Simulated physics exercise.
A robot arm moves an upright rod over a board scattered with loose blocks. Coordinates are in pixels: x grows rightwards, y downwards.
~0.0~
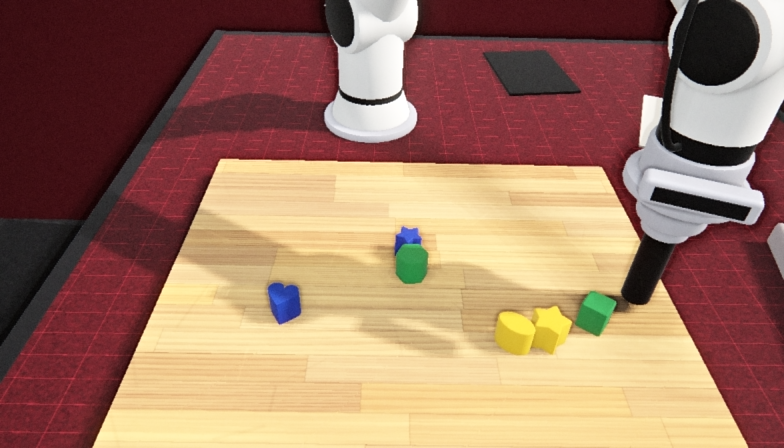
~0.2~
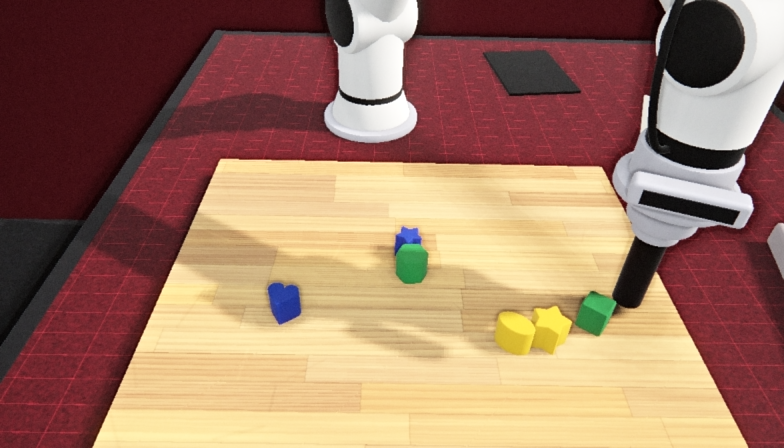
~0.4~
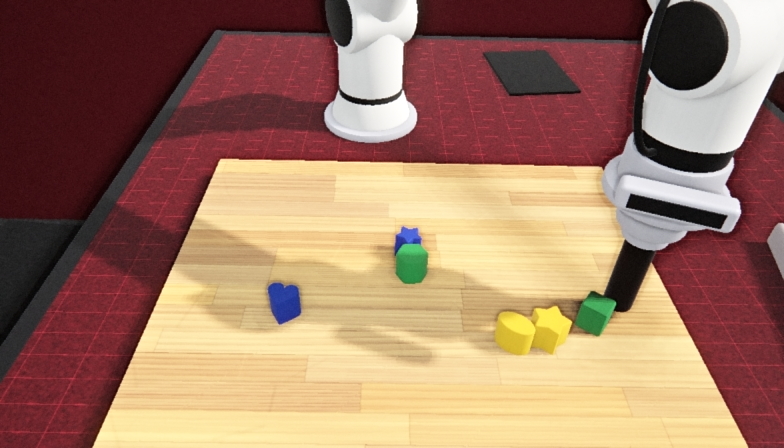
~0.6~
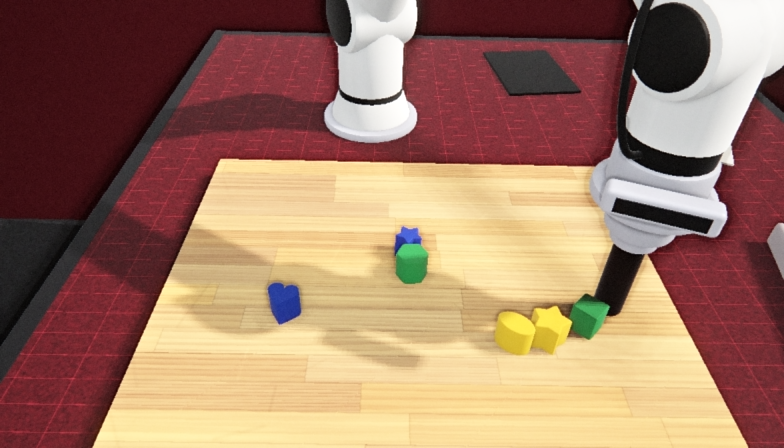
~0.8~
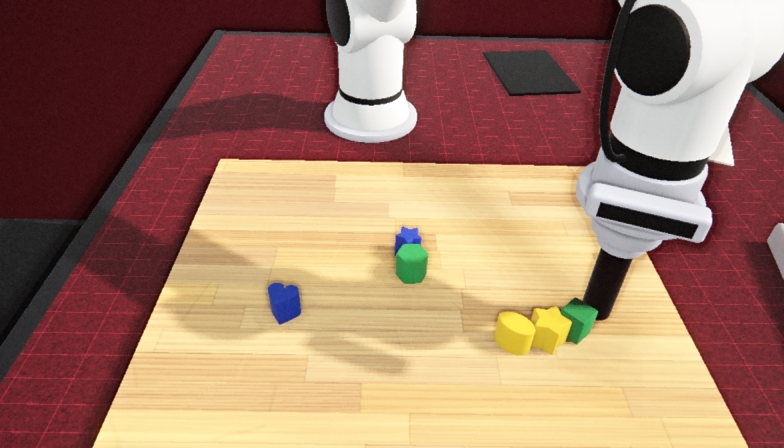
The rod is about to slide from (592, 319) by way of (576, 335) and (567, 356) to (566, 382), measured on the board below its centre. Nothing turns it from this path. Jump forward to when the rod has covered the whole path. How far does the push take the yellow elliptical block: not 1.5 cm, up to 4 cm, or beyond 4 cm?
If I had to pick, the yellow elliptical block travels from 1.5 to 4 cm here.
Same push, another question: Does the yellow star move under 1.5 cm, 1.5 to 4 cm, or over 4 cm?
Over 4 cm.
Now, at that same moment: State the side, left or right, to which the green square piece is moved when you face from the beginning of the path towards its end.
Off to the right side.
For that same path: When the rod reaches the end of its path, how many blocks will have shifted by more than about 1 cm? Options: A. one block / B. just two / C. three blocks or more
C: Three blocks or more.
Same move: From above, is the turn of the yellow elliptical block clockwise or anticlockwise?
It twists with the clock when seen from above.
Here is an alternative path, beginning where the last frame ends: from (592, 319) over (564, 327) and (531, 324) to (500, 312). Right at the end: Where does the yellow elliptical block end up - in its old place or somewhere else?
The yellow elliptical block changes place.
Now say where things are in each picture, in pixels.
The first frame shows lower end of the rod (635, 296), tops of blocks, yellow elliptical block (517, 322), yellow star (552, 318), green square piece (600, 302).
The second frame shows rod (626, 299), blocks as before.
The third frame shows rod (617, 302), blocks as before.
The fourth frame shows rod (606, 306), green square piece (592, 305).
The fifth frame shows rod (595, 310), yellow elliptical block (517, 322), yellow star (552, 318), green square piece (580, 310).
On the path given first. Halfway along, rod (574, 336); yellow elliptical block (496, 325), turned 60° clockwise; yellow star (524, 336); green square piece (554, 333), turned 20° clockwise.
At the end, rod (569, 373); yellow elliptical block (489, 324), turned 80° clockwise; yellow star (510, 345), turned 45° clockwise; green square piece (541, 358), turned 55° clockwise.
